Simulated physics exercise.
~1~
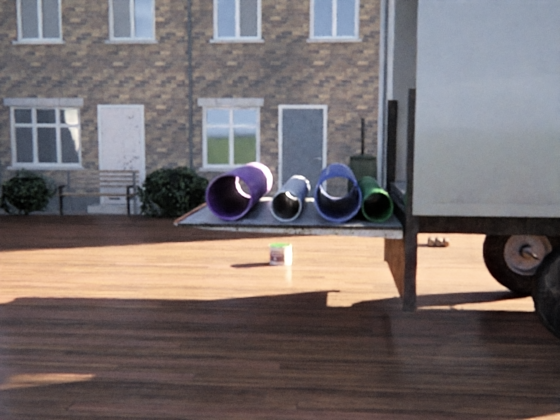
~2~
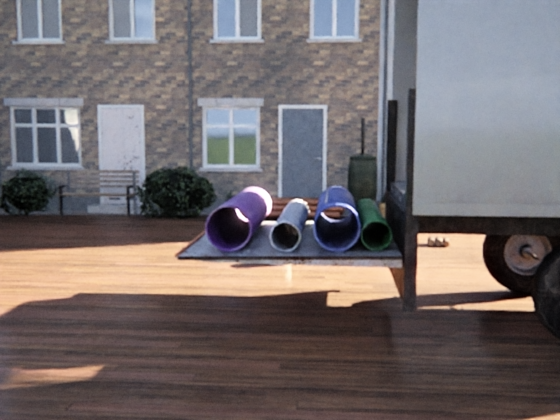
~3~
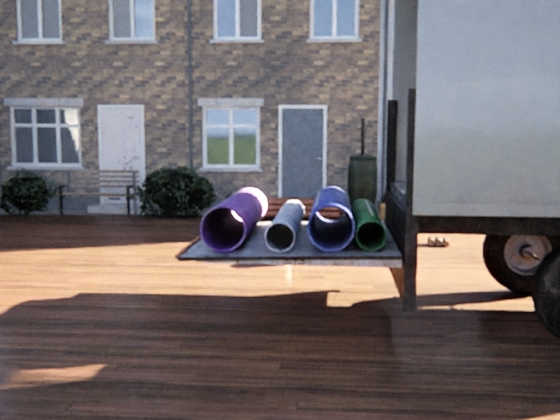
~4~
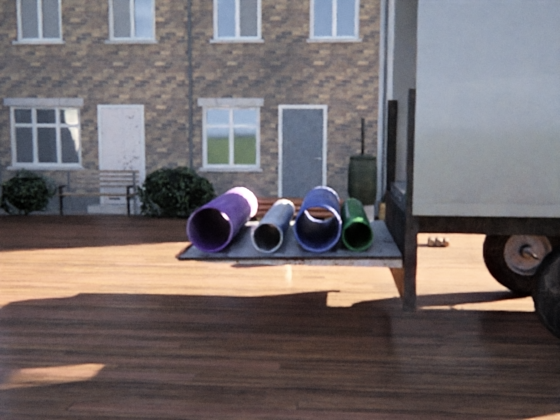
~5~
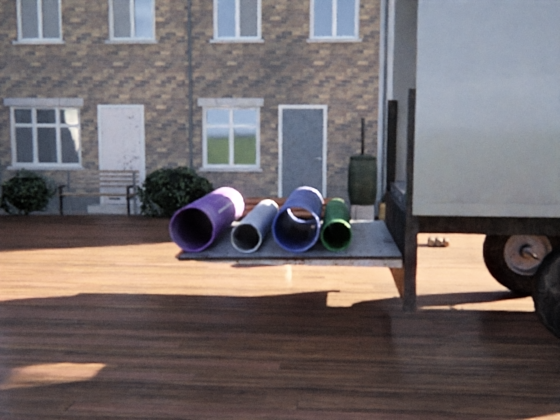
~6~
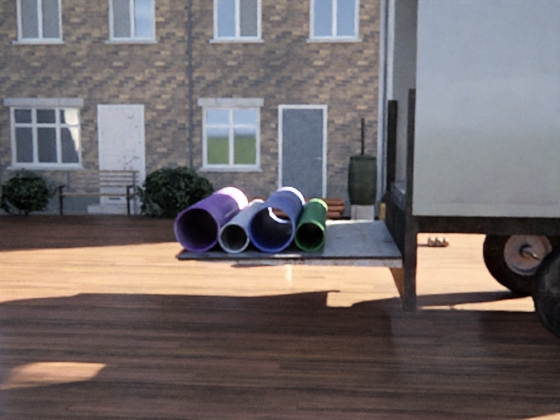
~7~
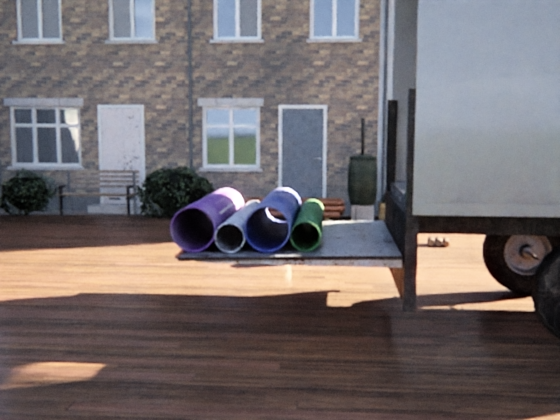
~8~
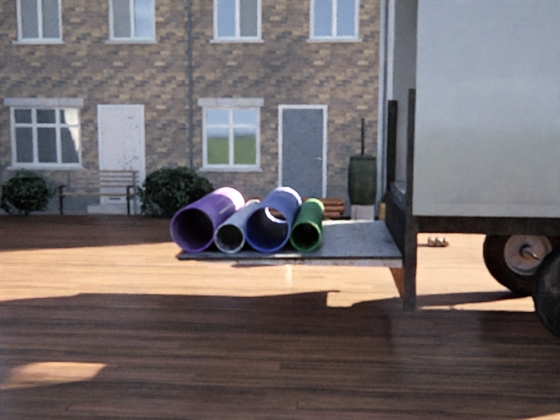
Four pipes, one purple, one grey, one blue and one green, sit side by side on the lowered tail-lift of a truck parked before a brick terrace. The platform drops a little and its outer end tips down, then it stays put. The pipes begin rolling slowly left, toward the outer edge, and pick up pace. Purple reaches the edge first and stops there, while the others close in behind it. They bunch together with small shifts and settle. At the end all four rest in a tight row at the outer end, still on the platform.
